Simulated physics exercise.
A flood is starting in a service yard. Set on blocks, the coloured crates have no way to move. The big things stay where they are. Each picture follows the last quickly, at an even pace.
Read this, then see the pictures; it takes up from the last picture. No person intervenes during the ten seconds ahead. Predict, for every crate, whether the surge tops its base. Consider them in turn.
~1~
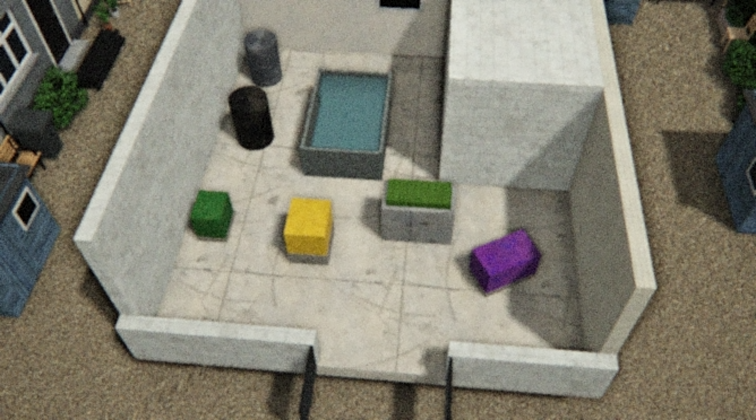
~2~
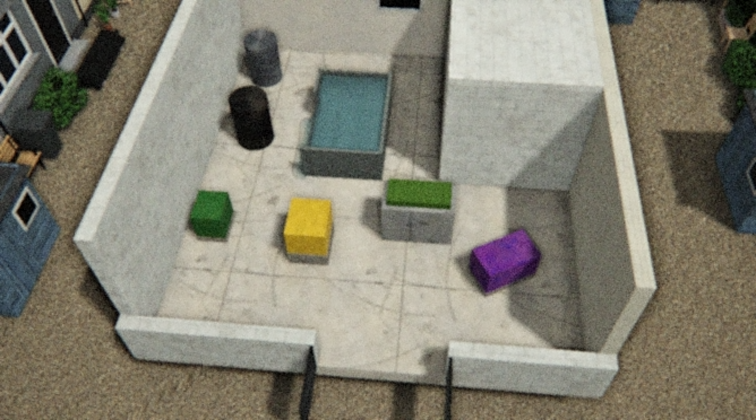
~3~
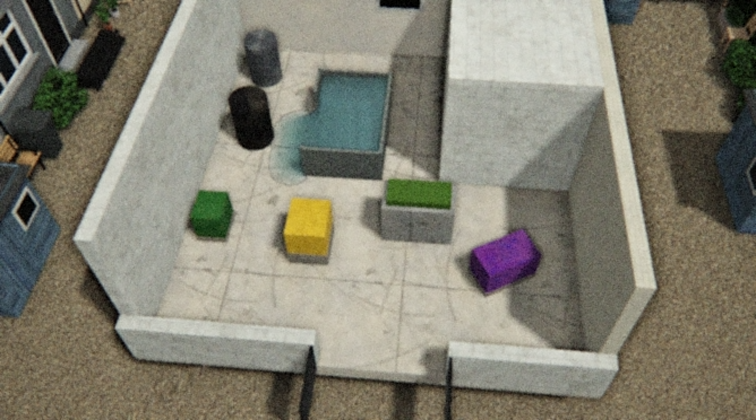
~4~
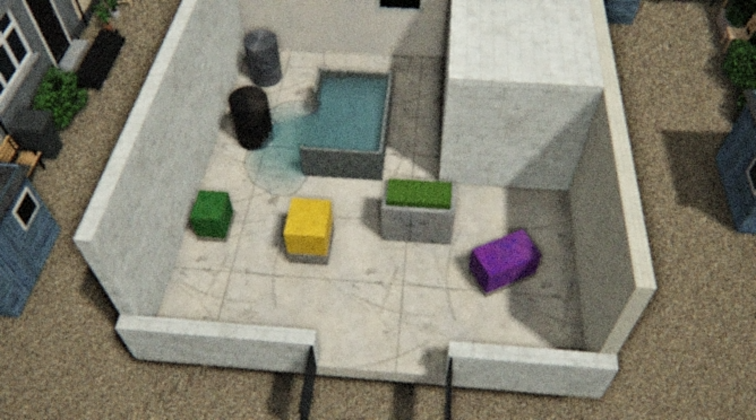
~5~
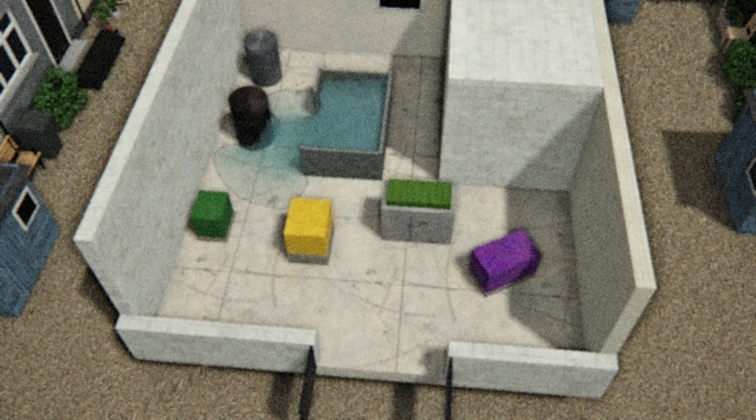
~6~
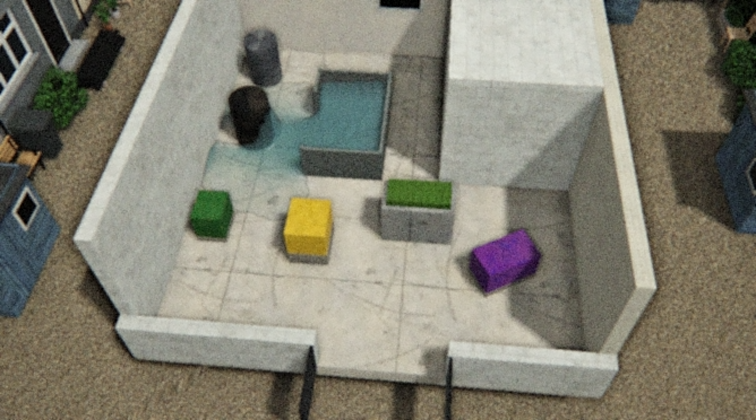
One by one: The yellow crate remains clear of the water all along; the green crate doesn't remain clear of the water all along; the purple crate remains clear of the water all along.
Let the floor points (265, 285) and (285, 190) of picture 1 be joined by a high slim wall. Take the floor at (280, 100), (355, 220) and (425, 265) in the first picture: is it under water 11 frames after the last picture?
As listed: Awash, free of water, dry.
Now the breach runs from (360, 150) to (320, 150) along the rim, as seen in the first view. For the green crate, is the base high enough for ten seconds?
I'd say the green crate gets flooded.
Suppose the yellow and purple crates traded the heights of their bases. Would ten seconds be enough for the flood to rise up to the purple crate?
Note: Purple crate is left dry.
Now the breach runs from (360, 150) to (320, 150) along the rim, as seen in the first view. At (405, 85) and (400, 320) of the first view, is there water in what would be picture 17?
Untouched, submerged.
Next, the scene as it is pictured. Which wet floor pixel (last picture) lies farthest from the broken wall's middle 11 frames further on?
About at (151, 337).
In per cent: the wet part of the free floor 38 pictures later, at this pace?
Some 80 in a hundred.
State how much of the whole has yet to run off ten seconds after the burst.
The share not yet gone is roughly 96 percent.
A moment on, water covers 20 % of the floor; the yellow crate not reached, the green crate water round its plinth, the purple crate not reached.
Next, water covers 30 % of the floor; the yellow crate water round its plinth, the green crate water round its plinth, the purple crate not reached.
Then, water covers 45 % of the floor; the yellow crate water round its plinth, the green crate water round its plinth, the purple crate not reached.
Later, water covers 80 % of the floor; the yellow crate water round its plinth, the green crate water round its plinth, the purple crate water round its plinth.
In the end, water covers 100 % of the floor; the yellow crate stayed above the water, the green crate was topped, the purple crate stayed above the water.
